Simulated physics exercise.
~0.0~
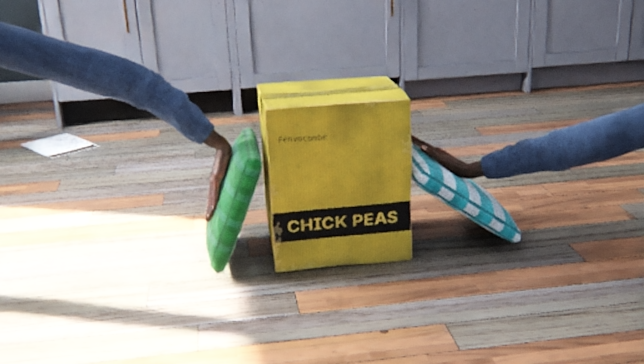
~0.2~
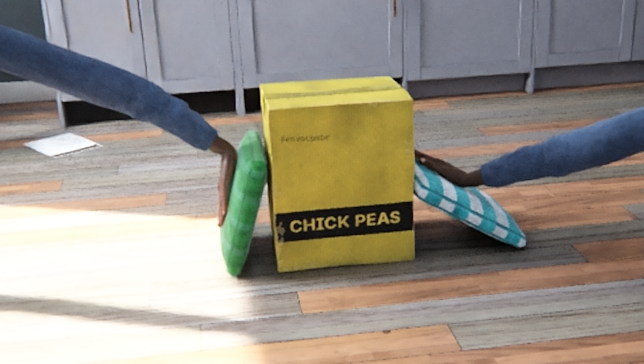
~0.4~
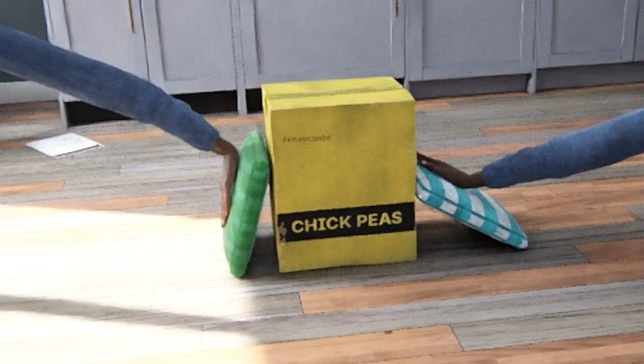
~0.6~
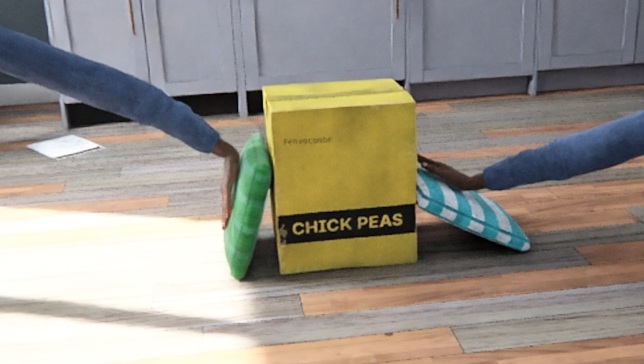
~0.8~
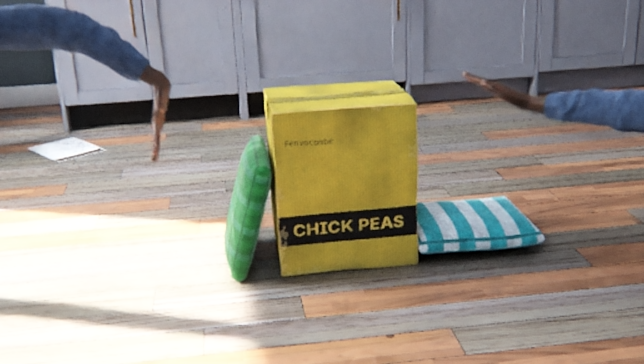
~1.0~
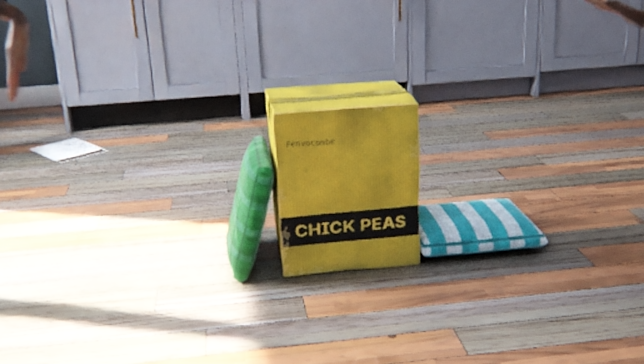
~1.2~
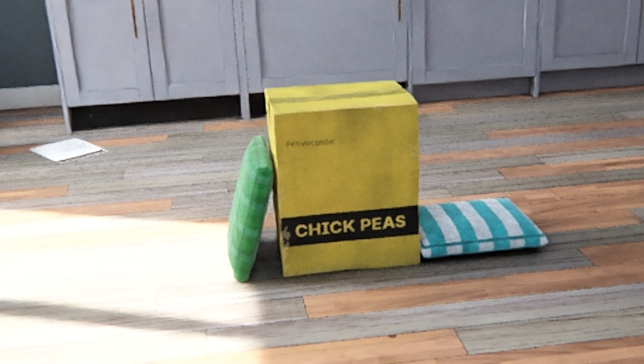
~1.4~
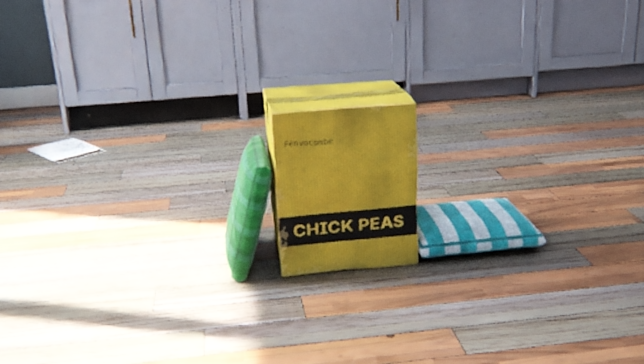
On a wooden floor near grey cabinets, two hands held a green cushion and a turquoise striped pillow against opposite sides of a yellow box, then let go; the green cushion stayed leaning on the left while the pillow dropped flat on the right.
